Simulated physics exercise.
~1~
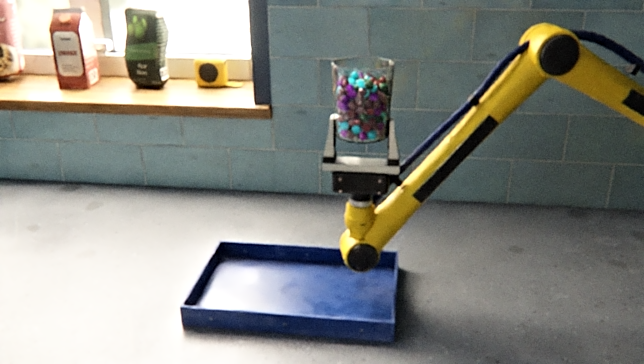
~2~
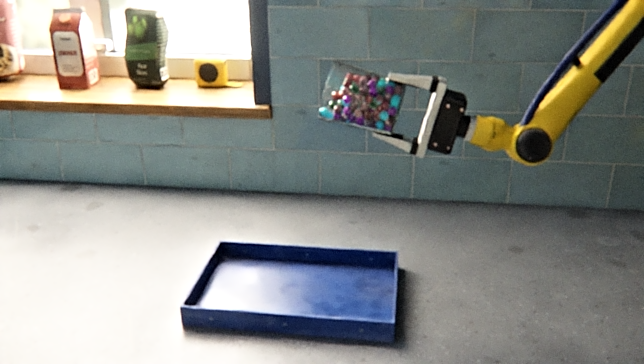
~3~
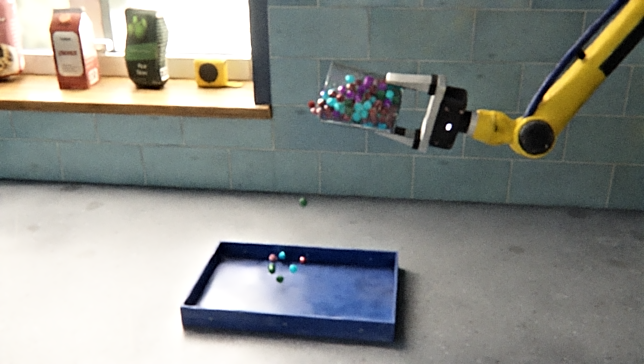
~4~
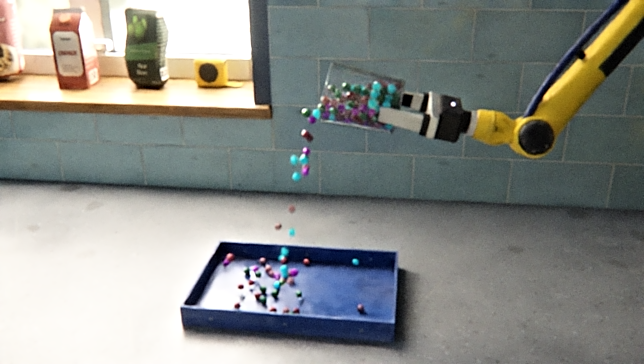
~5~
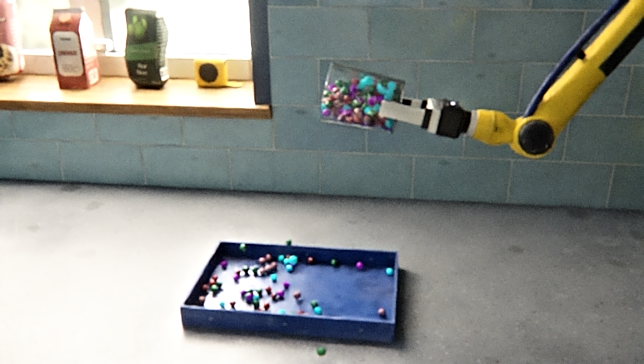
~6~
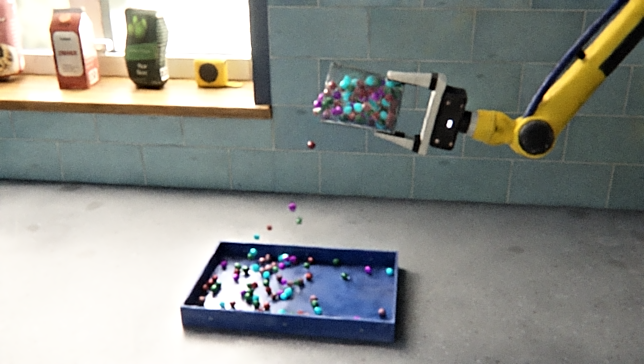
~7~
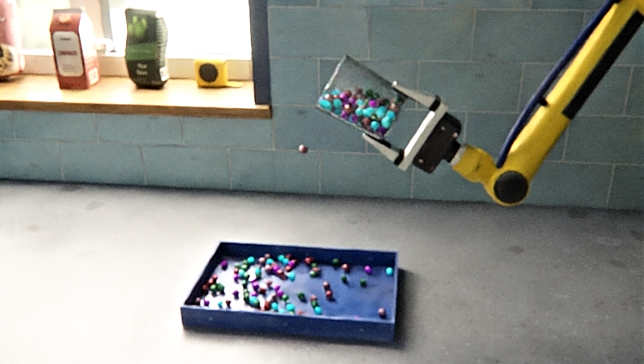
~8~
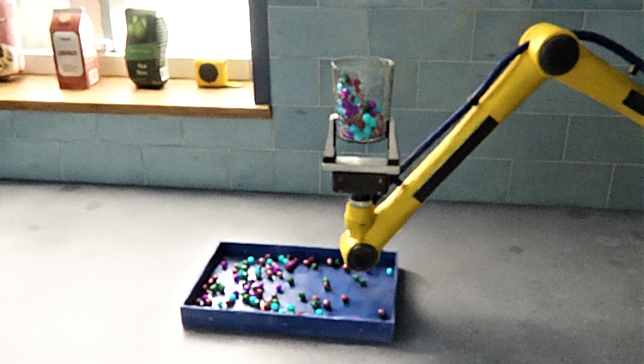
A yellow robot arm tips a beaker, spills many sweets into a blue tray, and rights it.
